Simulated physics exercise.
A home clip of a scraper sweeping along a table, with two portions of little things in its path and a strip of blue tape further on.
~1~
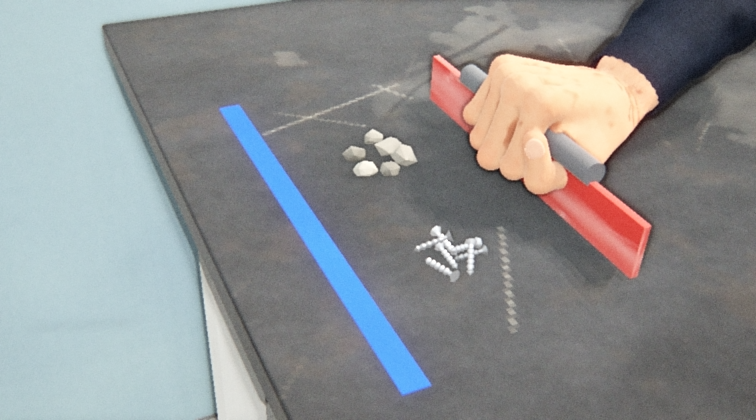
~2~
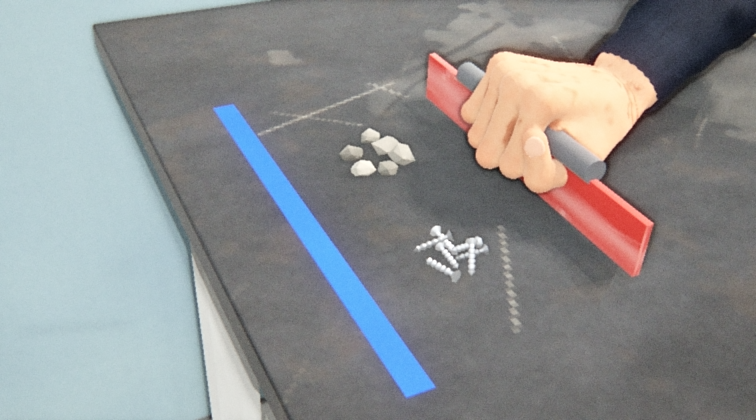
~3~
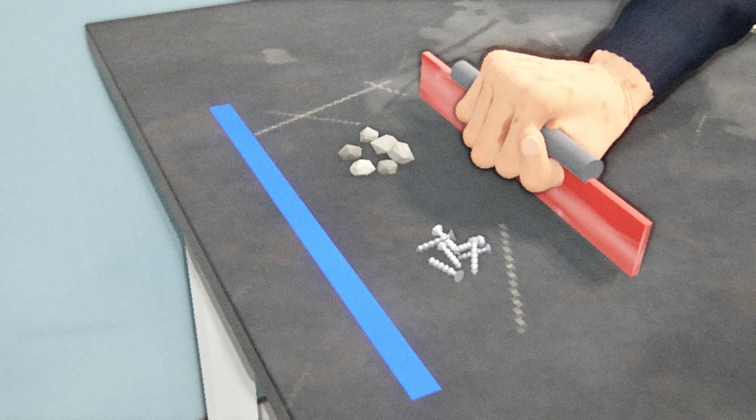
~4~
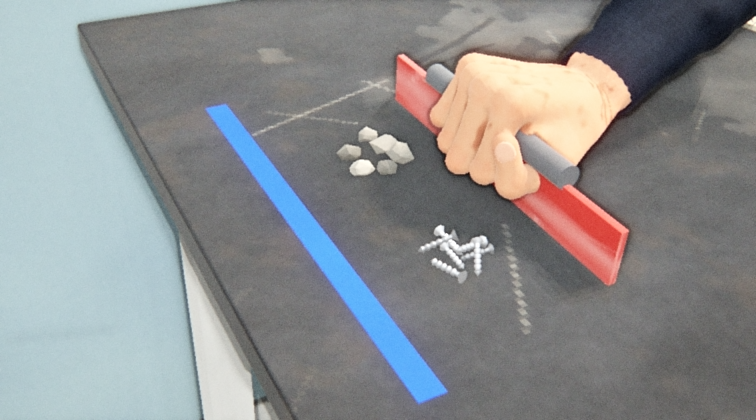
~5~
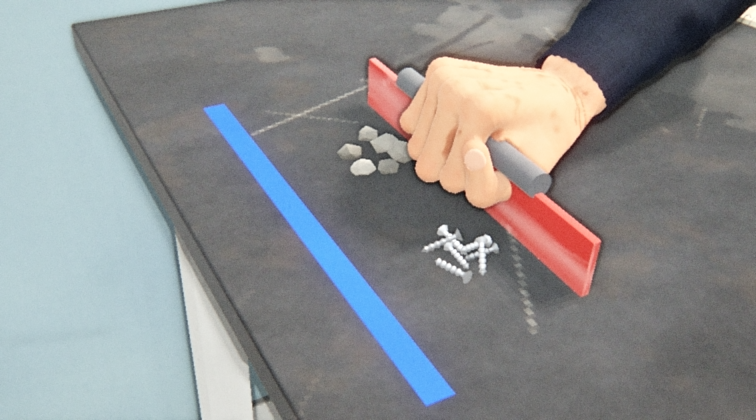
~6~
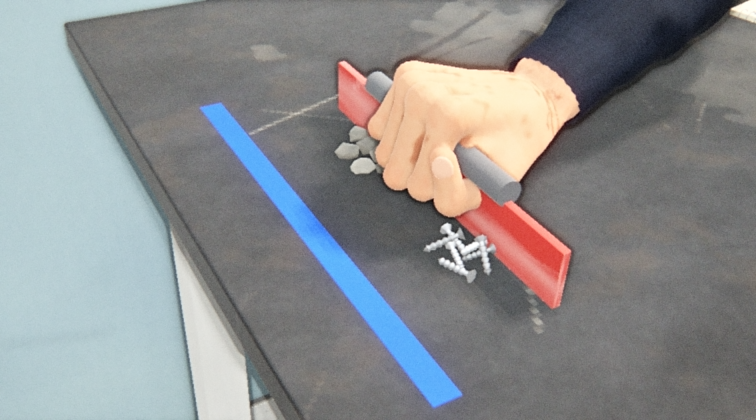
On a dark, scuffed tabletop, a hand grips the grey handle of a red scraper, with gravel, steel screws and a strip of blue tape to its left. The scraper rests at first, then the hand slides it left toward the tape, reaching the little piles and nudging the gravel slightly.
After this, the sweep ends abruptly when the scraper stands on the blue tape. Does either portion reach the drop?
In the end the near portion remains up there, and the far portion remains up there.
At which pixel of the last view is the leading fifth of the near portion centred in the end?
Roughly at (313, 297).
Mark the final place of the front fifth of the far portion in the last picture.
Roughly at (224, 184).
Then, 0.32 s after the last picture, scraper still moving, near (361, 160); near portion all on the table, its front near (377, 256); far portion all on the table, its front near (281, 163).
Then, 0.65 s after the last picture, scraper stopped at the blue tape; near portion all on the table, its front near (300, 277); far portion all on the table, its front near (218, 177).
Then, 0.93 s after the last picture, scraper stopped at the blue tape; near portion all on the table, its front near (281, 279); far portion all on the table, its front near (218, 177).
At rest, scraper stopped at the blue tape; near portion all on the table, its front near (281, 279); far portion all on the table, its front near (218, 177).
